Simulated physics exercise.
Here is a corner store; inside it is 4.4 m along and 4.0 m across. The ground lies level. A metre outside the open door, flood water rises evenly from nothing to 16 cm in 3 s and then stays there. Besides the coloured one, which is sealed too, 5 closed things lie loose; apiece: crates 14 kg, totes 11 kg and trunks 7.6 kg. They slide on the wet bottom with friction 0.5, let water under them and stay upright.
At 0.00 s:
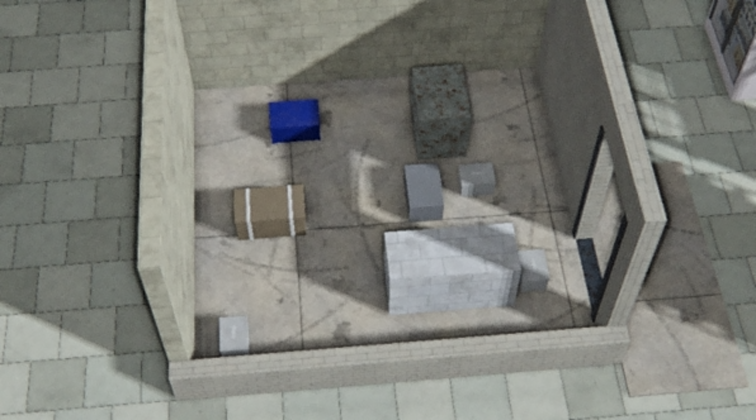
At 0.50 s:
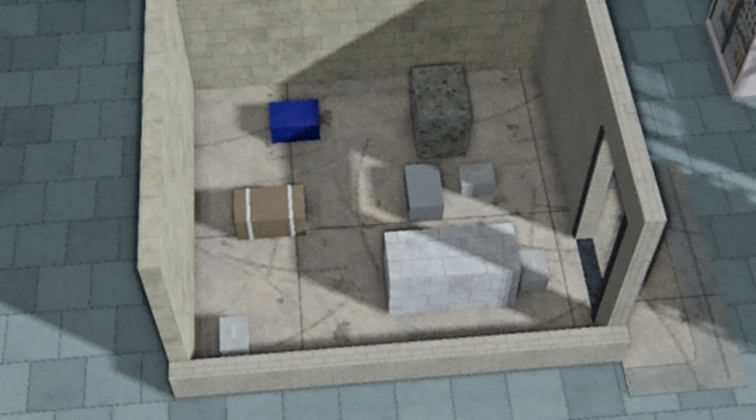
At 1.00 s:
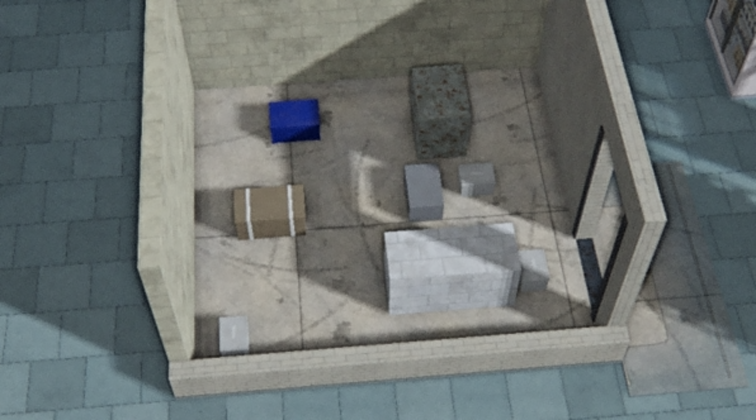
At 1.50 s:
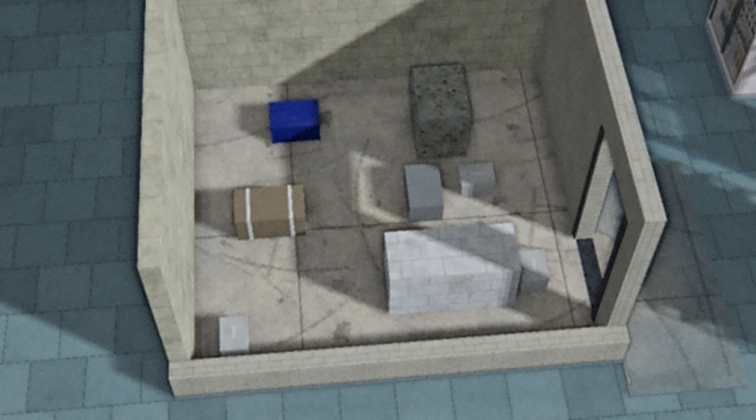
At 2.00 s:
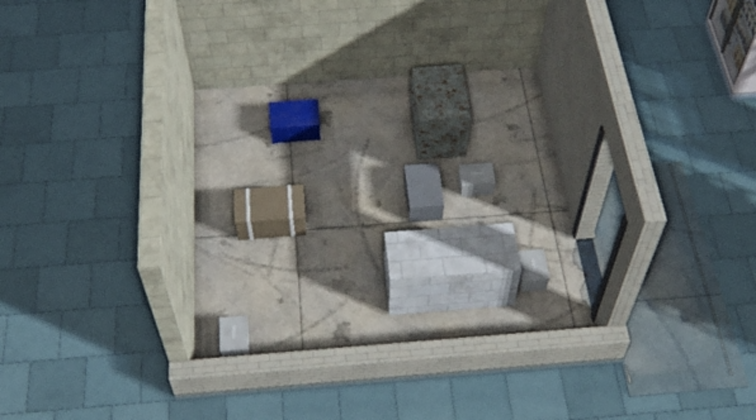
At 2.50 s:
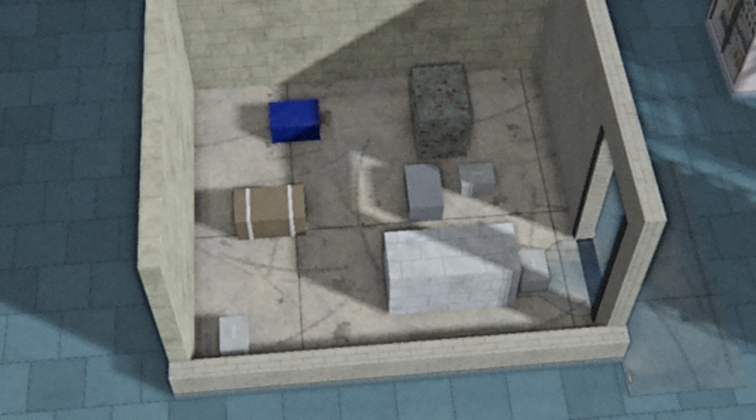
The clip opens on a high view into a roofless walled room holding a blue box, a strapped brown one and several grey blocks, with dull paving outside. Bluish water tints the paving and deepens in colour, then a small patch enters through the right-hand doorway, while the boxes stay still.
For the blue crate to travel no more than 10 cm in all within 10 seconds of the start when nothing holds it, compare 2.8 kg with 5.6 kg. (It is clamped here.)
I expect that the lower weight is enough.
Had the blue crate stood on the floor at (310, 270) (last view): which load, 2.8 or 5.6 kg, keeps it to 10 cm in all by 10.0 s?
Neither is enough.
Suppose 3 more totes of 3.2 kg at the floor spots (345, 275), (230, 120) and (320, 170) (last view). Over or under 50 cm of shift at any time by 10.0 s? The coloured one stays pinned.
In turn: Short of it, less, less.
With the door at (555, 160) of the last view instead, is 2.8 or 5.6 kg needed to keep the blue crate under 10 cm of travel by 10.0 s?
In that case neither weight holds it.
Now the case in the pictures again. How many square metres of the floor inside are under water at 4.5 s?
Roughly 4.5 m2.
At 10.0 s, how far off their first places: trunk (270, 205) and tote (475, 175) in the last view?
In turn: 40 cm, 0 cm.
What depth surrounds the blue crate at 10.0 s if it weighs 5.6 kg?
Roughly 2 cm.
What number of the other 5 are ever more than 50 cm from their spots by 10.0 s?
0 of them.
After 3.5 s the blue crate would be 0 cm from its start with 2.8 kg and 0 cm from its start with 5.6 kg; 0 cm of water round it then.
After 4.5 s the blue crate would be 0 cm from its start with 2.8 kg and 0 cm from its start with 5.6 kg; 0 cm of water round it then.
After 7.0 s the blue crate would be 0 cm from its start with 2.8 kg and 0 cm from its start with 5.6 kg; 0 cm of water round it then.
After 10.0 s the blue crate would be 2 cm from its start with 2.8 kg and 1 cm from its start with 5.6 kg; 2 cm of water round it then.
